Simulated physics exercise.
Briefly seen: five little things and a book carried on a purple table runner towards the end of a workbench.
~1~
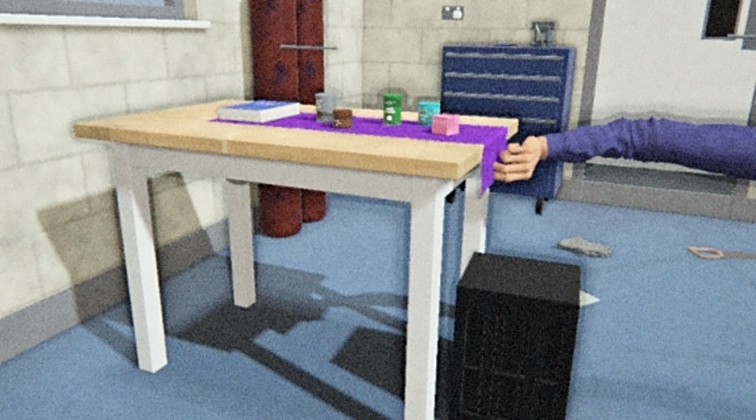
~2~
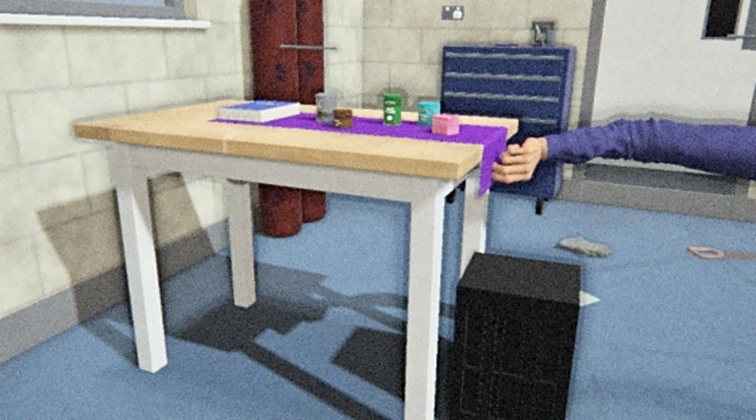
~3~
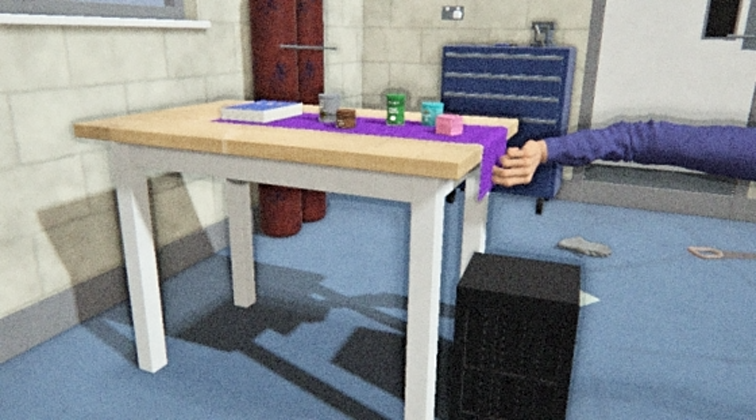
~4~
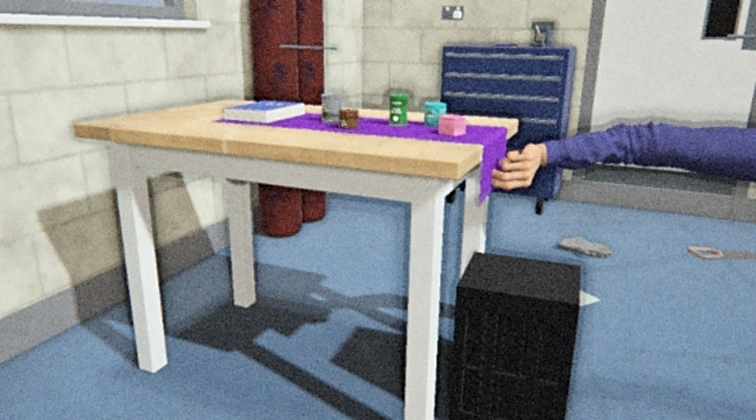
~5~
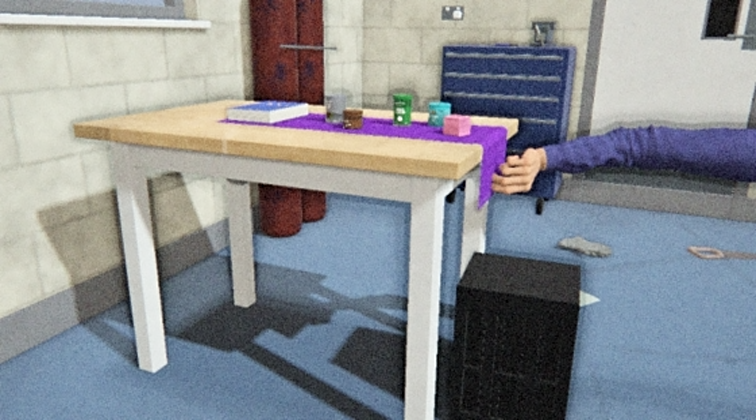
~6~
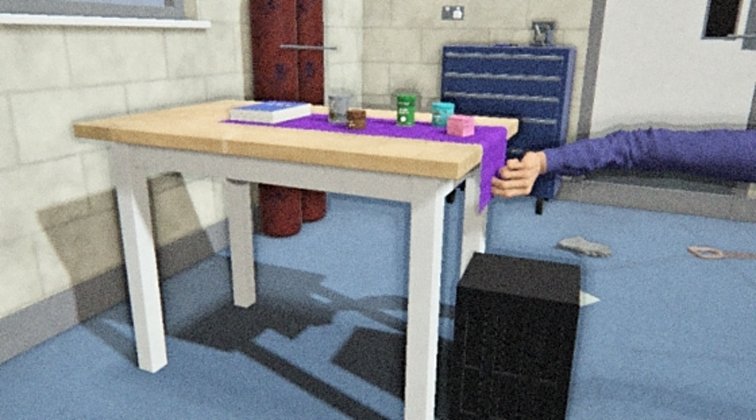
The footage shows a hand at right slowly drawing a purple cloth over the table's edge, above a black crate, while the book, grey can, brown pot, green can, turquoise pot and pink cube shift slightly right with it.
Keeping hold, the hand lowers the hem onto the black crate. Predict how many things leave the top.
The top is going to lose a pair of items.
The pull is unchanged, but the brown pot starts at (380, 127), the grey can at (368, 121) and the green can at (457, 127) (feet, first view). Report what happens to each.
The brown pot keeps its place on top; the grey can remains up; the green can falls.
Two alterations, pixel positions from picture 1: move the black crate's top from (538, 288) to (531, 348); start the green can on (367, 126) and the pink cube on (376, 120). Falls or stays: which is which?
Here's what happens: The green can leaves its perch, the pink cube leaves its perch.
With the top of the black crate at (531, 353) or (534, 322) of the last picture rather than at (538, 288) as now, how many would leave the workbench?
We'd get 4 in the first case and 3 in the second.
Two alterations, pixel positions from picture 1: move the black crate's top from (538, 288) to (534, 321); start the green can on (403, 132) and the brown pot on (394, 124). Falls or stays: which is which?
Green can: Lost; brown pot: Lost.
Early on, hem near (490, 236); pink cube gone.
Midway, hem on the crate; pink cube and turquoise pot gone.
Finally, hem on the crate; pink cube and turquoise pot gone. It carries off two.
